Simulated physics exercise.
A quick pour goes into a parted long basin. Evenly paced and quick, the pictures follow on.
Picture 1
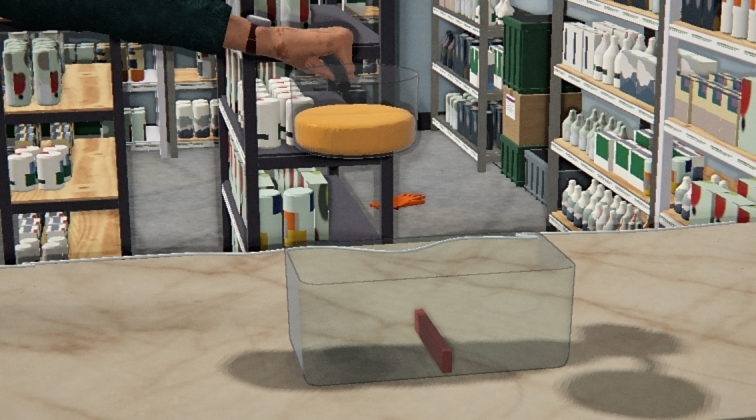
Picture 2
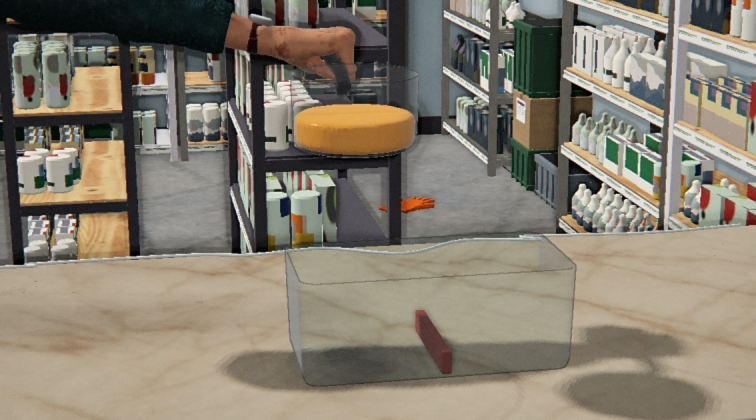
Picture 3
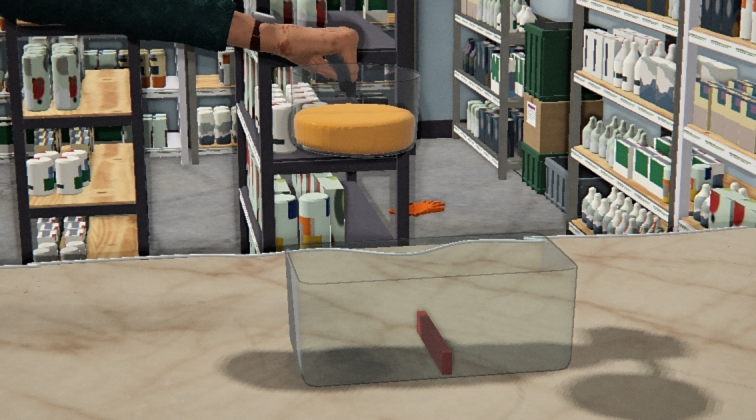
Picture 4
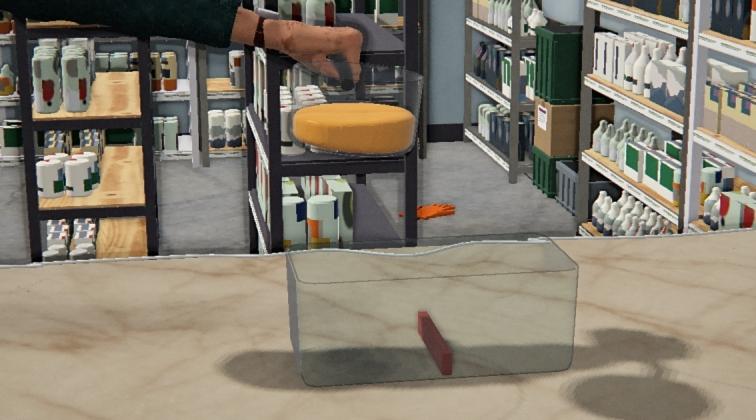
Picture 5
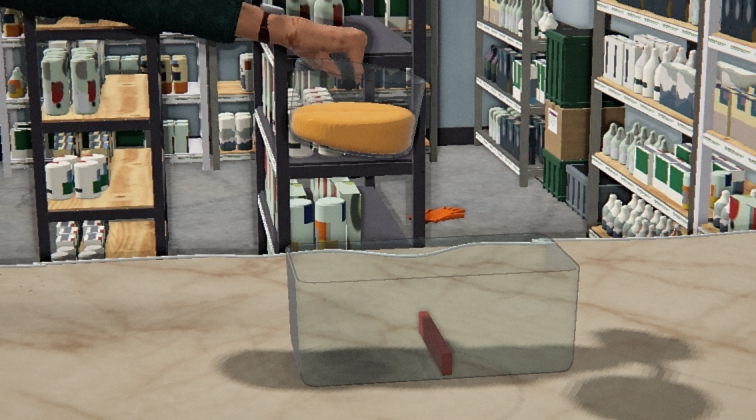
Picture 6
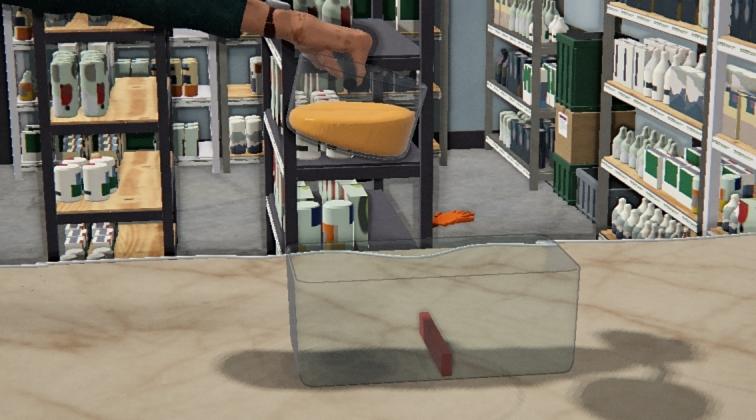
A hand slowly tilts a clear container of orange liquid rightward above a long, clear basin.
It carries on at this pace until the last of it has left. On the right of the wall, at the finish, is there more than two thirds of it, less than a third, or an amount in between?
There is more than two thirds of it there.
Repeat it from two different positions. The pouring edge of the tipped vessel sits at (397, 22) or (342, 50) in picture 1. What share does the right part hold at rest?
Roughly 85 percent on the first try and 10 percent on the second.
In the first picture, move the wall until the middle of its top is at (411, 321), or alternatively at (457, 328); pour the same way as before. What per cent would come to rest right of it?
The first placement leaves close to 90 per cent, the second close to 65 per cent.
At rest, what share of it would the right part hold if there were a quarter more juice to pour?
The share comes to roughly 85 per cent.
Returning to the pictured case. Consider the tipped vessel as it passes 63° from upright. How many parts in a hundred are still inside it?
My estimate is close to 85 percent remaining.
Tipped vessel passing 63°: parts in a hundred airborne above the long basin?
Near 15 %.
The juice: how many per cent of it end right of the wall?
Share approx. 90 per cent.
A moment on, the tilt is 63° and 83 per cent is still to pour, 0 is left of the wall and 0 right of it.
Next, the tilt is 91° and 30 per cent is still to pour, 2 is left of the wall and 44 right of it.
Then the tilt is 96° and 5 per cent is still to pour, 8 is left of the wall and 80 right of it.
Later the tilt is 96° and 1 per cent is still to pour, 9 is left of the wall and 88 right of it.
At rest 11 per cent lies left of the wall, 88 right of it and 1 outside.
